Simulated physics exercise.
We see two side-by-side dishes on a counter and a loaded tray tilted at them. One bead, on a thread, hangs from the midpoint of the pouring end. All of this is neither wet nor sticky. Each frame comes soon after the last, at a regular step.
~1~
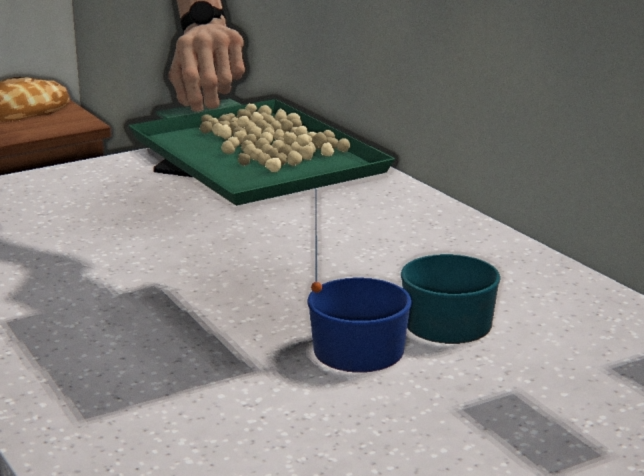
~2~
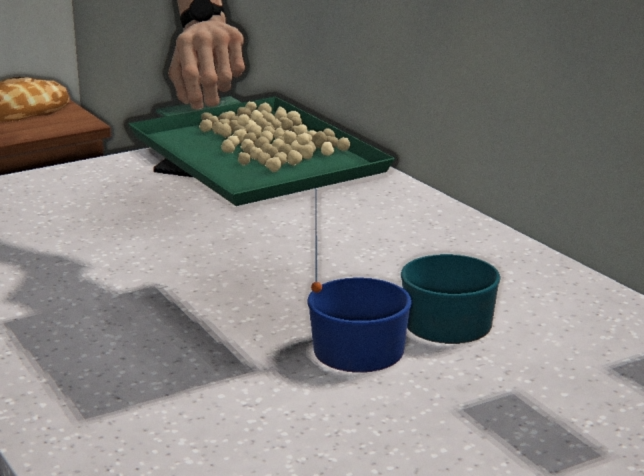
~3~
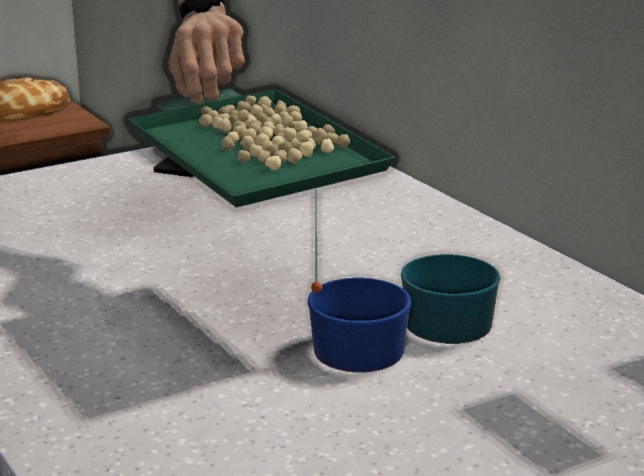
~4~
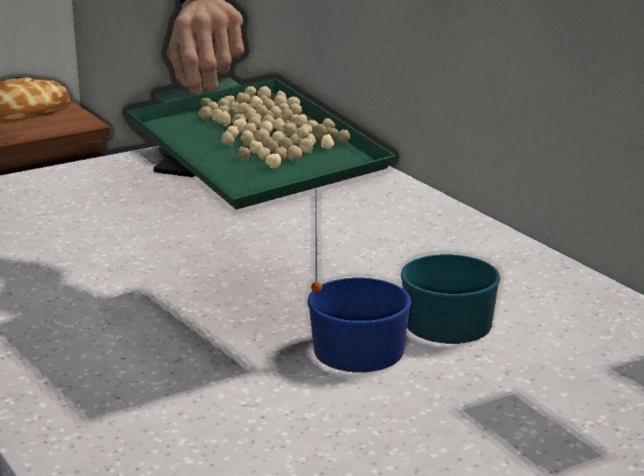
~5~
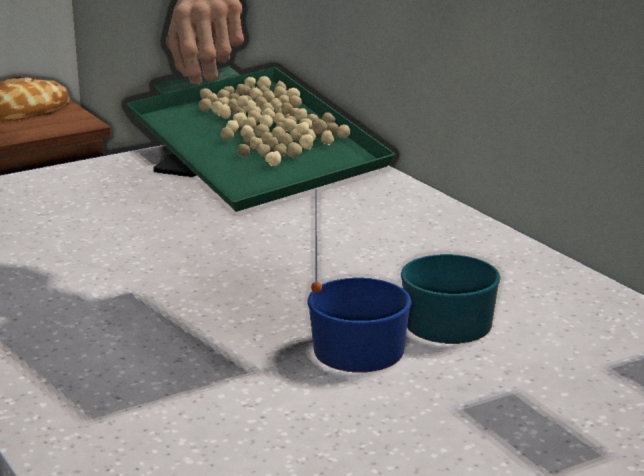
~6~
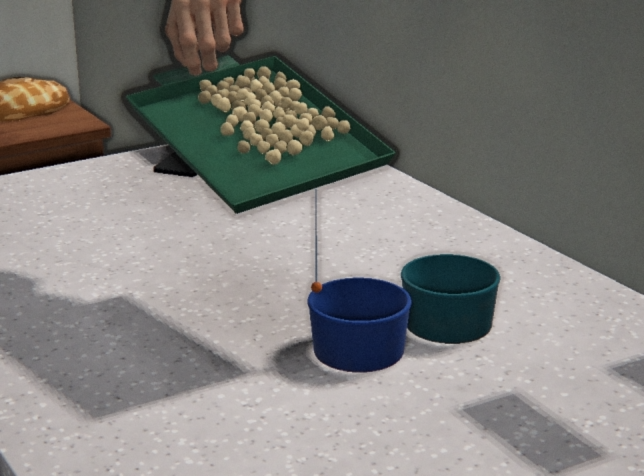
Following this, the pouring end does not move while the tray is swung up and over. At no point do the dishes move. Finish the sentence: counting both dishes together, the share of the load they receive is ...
The share is smaller than half.
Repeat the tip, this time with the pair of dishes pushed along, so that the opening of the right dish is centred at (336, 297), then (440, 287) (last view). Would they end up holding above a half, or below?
The bulk of it and then Short of half.
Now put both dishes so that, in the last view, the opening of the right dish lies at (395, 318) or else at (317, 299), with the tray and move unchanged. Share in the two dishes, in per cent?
I'd say about 40 percent, followed by about 70 percent.
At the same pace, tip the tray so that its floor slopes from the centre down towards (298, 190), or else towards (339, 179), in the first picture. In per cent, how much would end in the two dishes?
Around 20 per cent first, around 60 per cent next.
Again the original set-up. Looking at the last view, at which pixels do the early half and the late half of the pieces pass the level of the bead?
Around (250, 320) at first; around (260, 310) after that.
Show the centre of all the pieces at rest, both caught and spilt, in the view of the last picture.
Near pixel (251, 386).
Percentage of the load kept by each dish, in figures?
Near 0 in a hundred for the left dish; near 0 for the right dish.
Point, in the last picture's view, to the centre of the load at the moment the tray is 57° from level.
About (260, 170).
Shortly afterwards, tray tipped steeply; the bulk on the tray; a little outside both; a little in the air.
Next, tray tipped right over; a little on the tray; near two thirds outside both; near a quarter in the air.
Some moments later, tray tipped past a quarter turn; the whole lot outside both.
In the end, tray tipped past a quarter turn; none at all in the left dish; none at all in the right dish; the whole lot outside both.
